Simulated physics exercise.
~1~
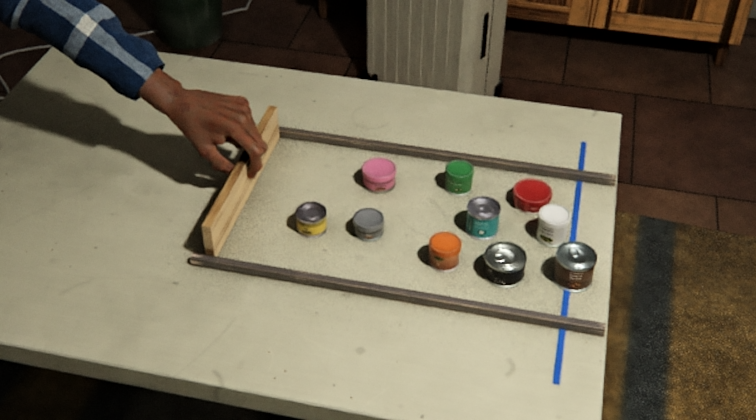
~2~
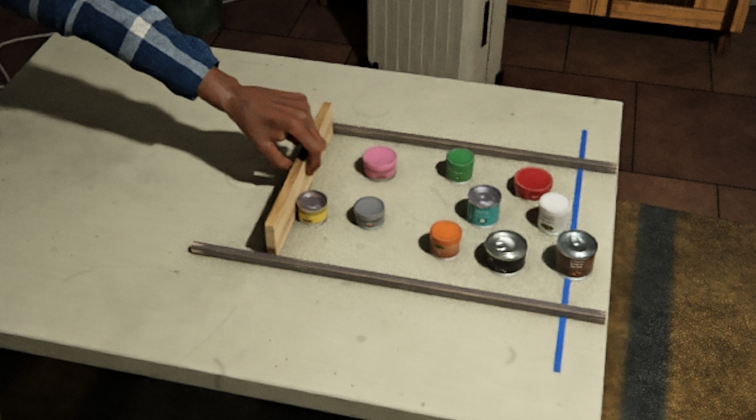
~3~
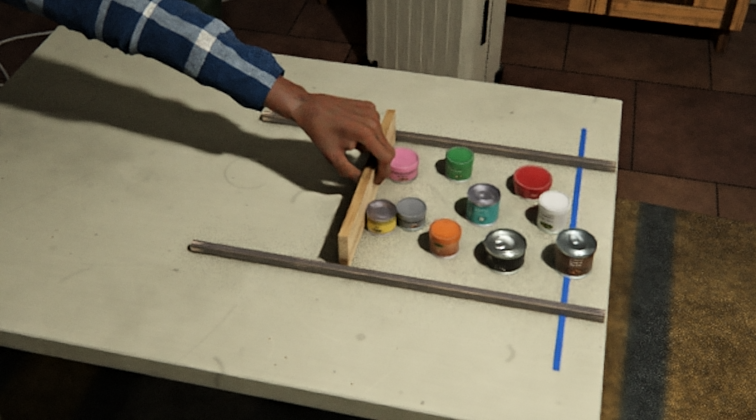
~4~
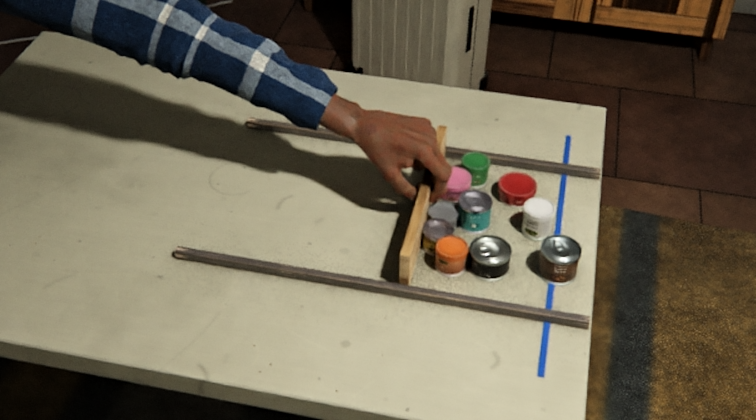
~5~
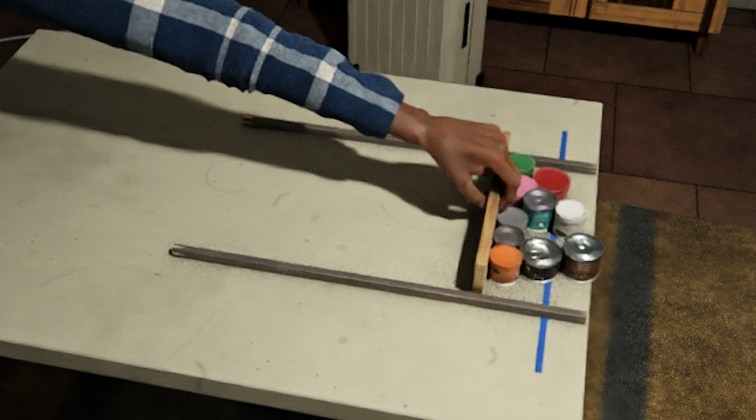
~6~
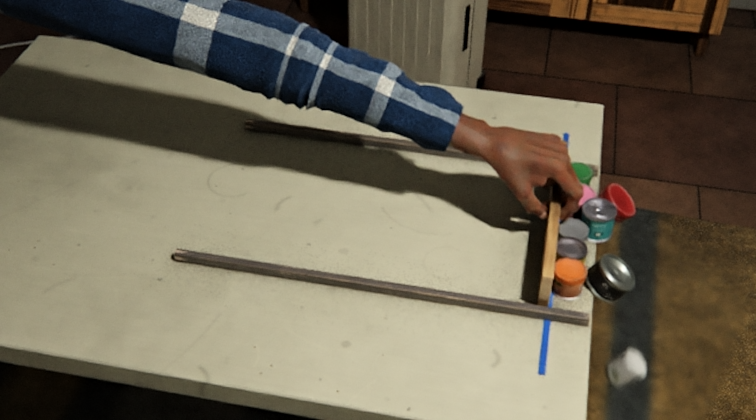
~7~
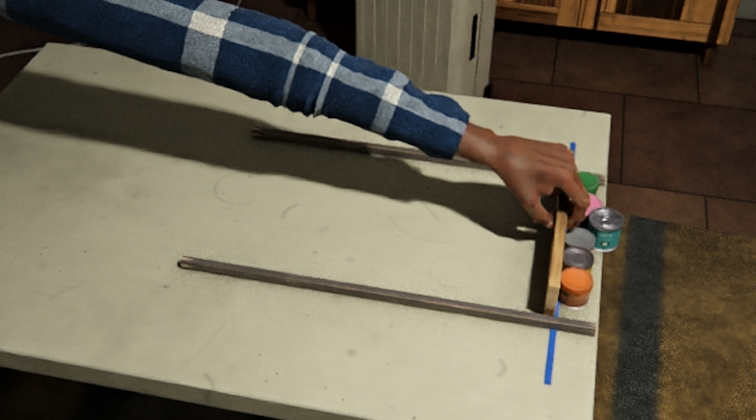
At first, a hand in a blue plaid sleeve holds a wooden board upright on a pale table, left of ten scattered small tins and pots between two rails. The hand pushes the board to the right, gathering the yellow, grey and pink ones first. The orange, green and teal ones join them, and the bunched group slides over the blue tape toward the table's edge. The brown tin disappears from view as the white pot drops and the black and red tins tip over the edge. Finally the board rests by the tape, those four gone from the table.
